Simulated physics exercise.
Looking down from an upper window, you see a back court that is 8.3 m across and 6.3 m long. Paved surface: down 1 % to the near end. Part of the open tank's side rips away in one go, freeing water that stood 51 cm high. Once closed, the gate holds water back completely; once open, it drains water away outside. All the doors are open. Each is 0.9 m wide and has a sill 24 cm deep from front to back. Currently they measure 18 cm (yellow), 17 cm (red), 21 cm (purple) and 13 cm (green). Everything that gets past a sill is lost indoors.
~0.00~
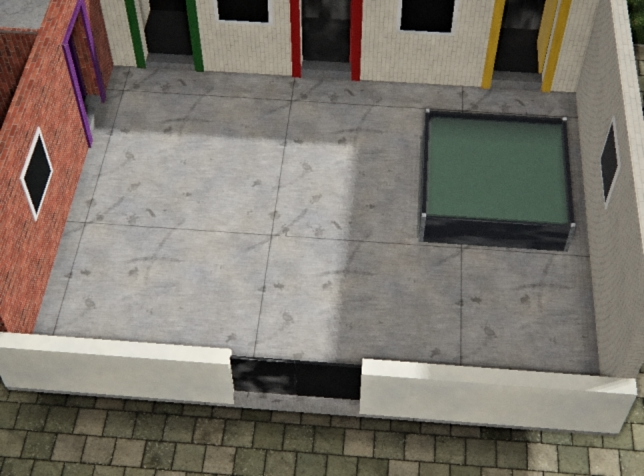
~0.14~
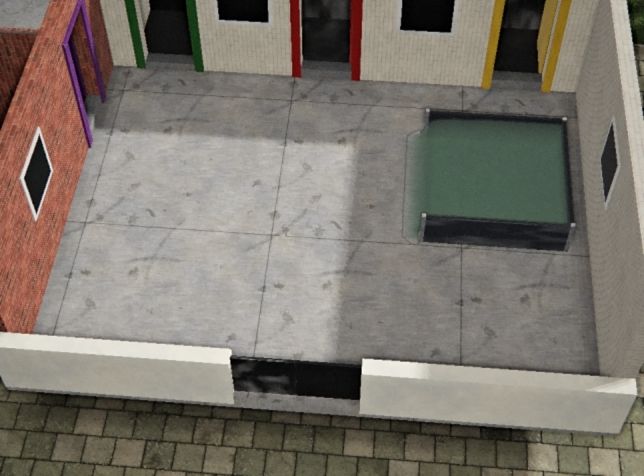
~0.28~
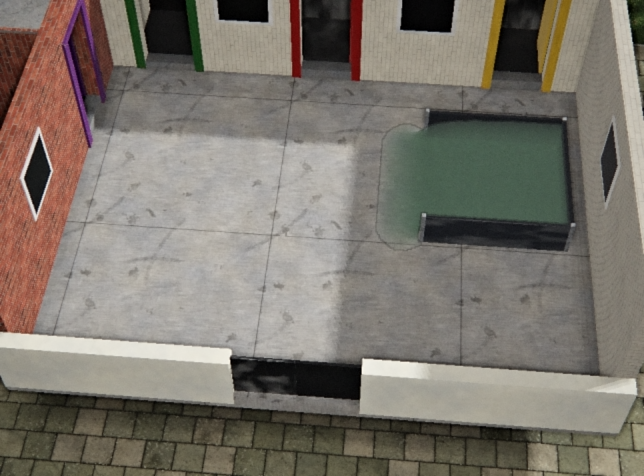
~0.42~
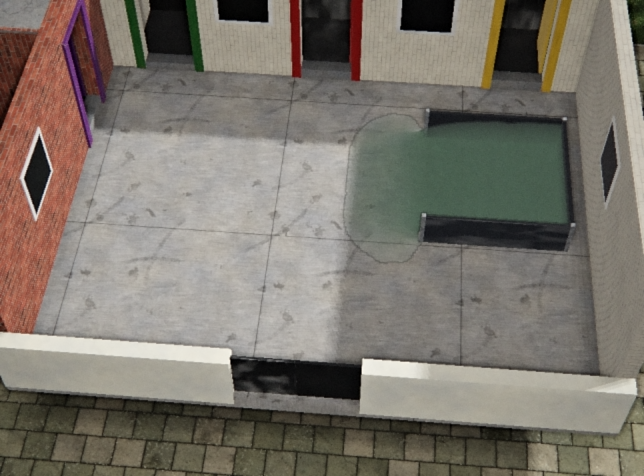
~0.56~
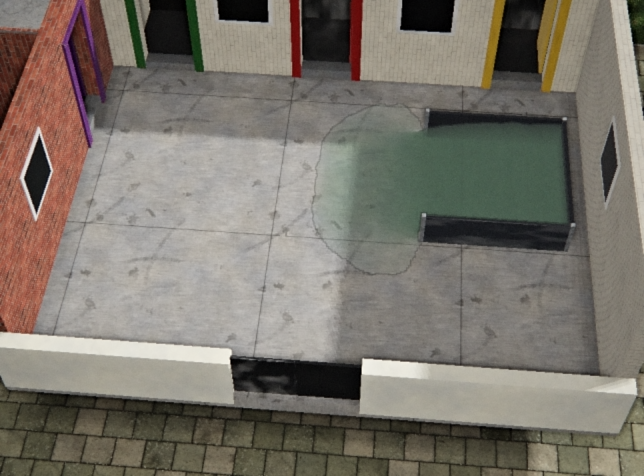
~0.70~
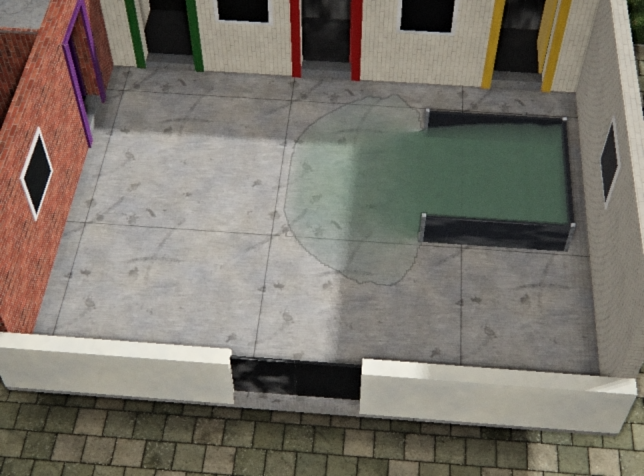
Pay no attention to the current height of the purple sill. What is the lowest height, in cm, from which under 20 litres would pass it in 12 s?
15 cm.
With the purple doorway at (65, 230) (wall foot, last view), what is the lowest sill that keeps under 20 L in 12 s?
13.0 cm.
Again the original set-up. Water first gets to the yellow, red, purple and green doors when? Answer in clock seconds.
Arrival: Yellow not in the 12 s, red 1.4 s, purple 2.2 s, green 2.6 s.
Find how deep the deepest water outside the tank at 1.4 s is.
Close to 23 centimetres.
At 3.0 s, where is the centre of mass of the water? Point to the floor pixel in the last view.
(300, 188), roughly.
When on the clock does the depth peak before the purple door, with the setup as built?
The level tops out around 4.0 s.
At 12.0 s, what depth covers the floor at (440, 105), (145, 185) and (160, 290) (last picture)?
About 3, 4 and 8 cm respectively.
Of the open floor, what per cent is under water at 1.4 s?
30 %.
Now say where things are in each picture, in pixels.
Still water, 51 cm deep, in the open tank at (496, 170); the purple door at (86, 80) is dry, in the first picture.
Water pours out at (426, 178) and has run 0.2 m, to (409, 236); about 9 cm deep outside, 51 cm at the back, in the second picture.
The front is at (383, 231), 0.6 m from the gap at (426, 180); 1.5 m2 of floor is wet, 51 cm left at the back, in the third picture.
Water pours out at (425, 181) and has run 1.2 m, to (349, 223); about 8 cm deep outside, 51 cm at the back, in the fourth picture.
Water pours out at (425, 181) and has run 1.7 m, to (318, 201); about 7 cm deep outside, 51 cm at the back, in the fifth picture.
The gap is at (425, 181), the front 2.1 m out at (291, 211); the back of the open tank holds 49 cm; 3.6 m in a straight line remain to the purple door at (86, 80), in the sixth picture.
After 1.4 s water covers 30 % of the floor, deepest (23 cm) near (417, 225); it has not reached the purple door.
After 3.0 s water covers 65 % of the floor, deepest (20 cm) near (73, 202); 18 cm at the purple door, 0 litres in over its 21 cm sill.
After 12.0 s water covers 95 % of the floor, deepest (16 cm) near (590, 408); 2 cm at the purple door, 1 litre in over its 21 cm sill.
At the purple door as built, the water arrived by 2.3 s and peaked near 21 cm at 4.2 s.
With a sill of 13 cm, 39 litres would have come in within the 12 s; with 17.5 cm, 6 litres. So under 20 litres takes about 15 cm.
